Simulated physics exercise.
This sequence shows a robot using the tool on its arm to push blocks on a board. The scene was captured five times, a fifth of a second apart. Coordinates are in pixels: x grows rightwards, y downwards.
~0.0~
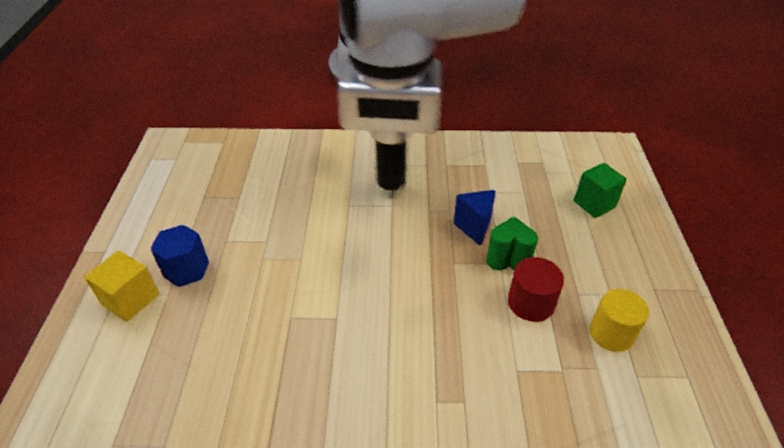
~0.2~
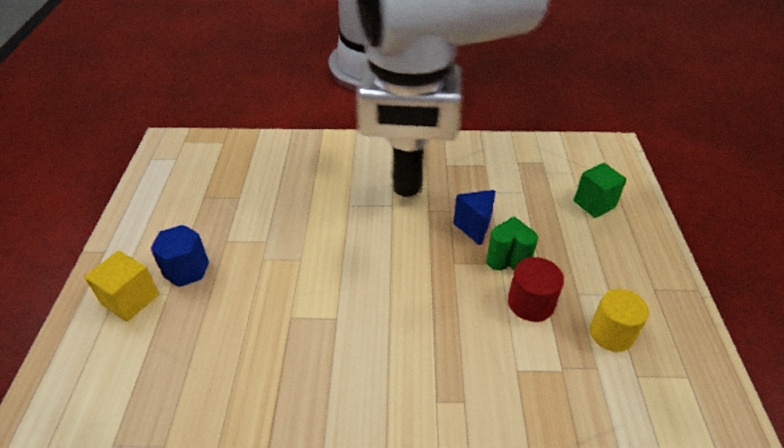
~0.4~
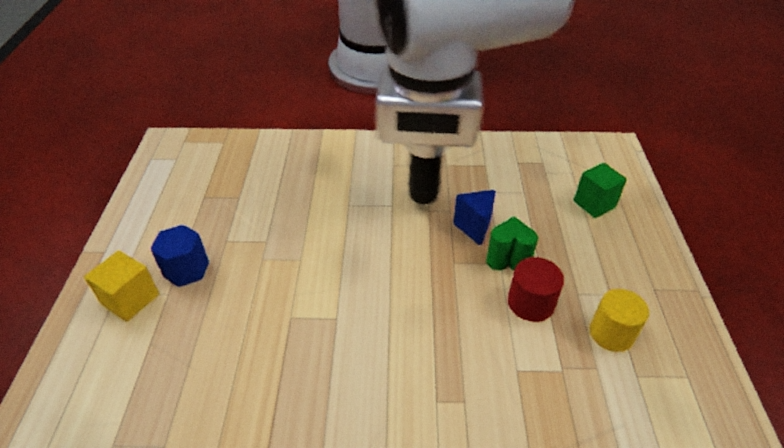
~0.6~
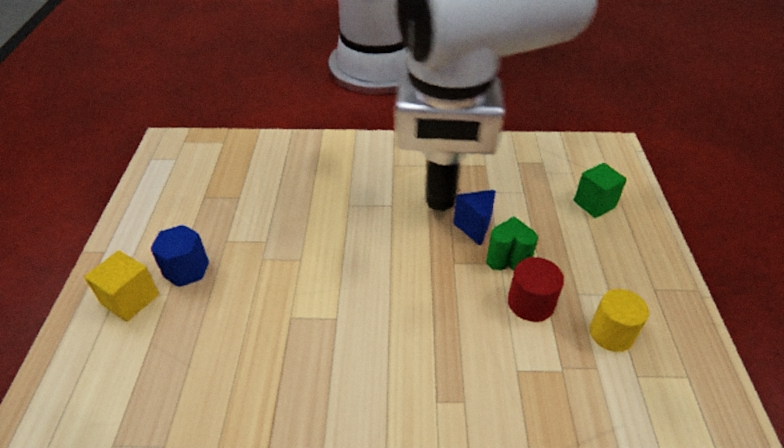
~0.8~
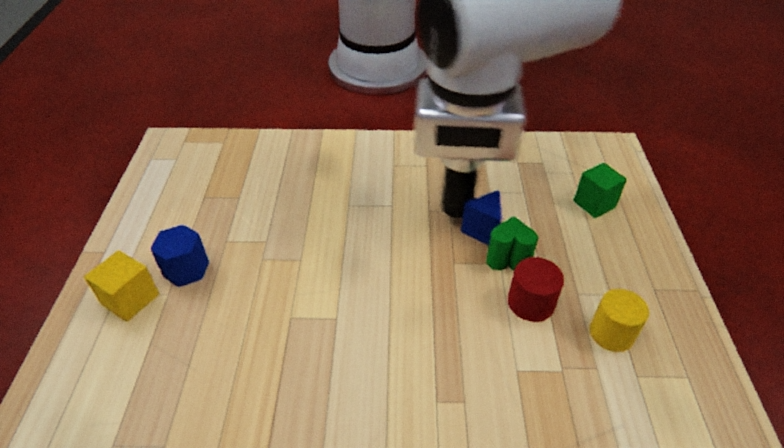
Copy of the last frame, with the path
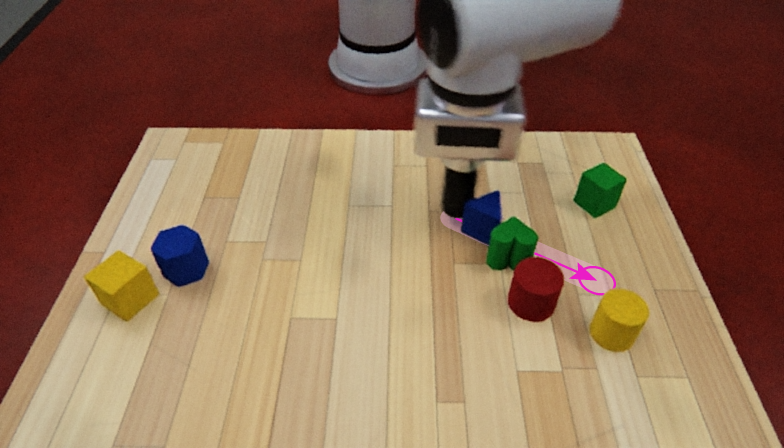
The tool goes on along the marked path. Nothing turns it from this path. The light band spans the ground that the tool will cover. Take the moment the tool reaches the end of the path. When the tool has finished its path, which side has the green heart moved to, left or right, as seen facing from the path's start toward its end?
The answer is right.
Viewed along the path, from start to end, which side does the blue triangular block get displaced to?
The answer is left: Facing from the path's start to its end, that's where the blue triangular block shifts.
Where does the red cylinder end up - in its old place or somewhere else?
It is no longer where it was.
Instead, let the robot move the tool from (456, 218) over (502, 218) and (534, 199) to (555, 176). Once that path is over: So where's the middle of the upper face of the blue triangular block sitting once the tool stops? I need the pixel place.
It should be at about (523, 209).
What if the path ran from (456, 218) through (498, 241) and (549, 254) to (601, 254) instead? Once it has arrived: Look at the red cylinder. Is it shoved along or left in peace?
It will be nudged away from its spot.
The drawn path runs from (456, 218) directly to (597, 280).
The first path, step by step. One third of the way, tool at (504, 228); blue triangular block at (538, 219), turned 30° anticlockwise; green heart at (531, 240), turned 40° clockwise.
Two thirds of the way, tool at (552, 249); blue triangular block at (590, 240), turned 30° anticlockwise; green heart at (565, 262), turned 75° clockwise; red cylinder at (546, 294).
At the end, tool at (601, 270); blue triangular block at (643, 255), turned 70° anticlockwise; green heart at (586, 278), turned 125° clockwise; red cylinder at (546, 298); yellow cylinder not moved.
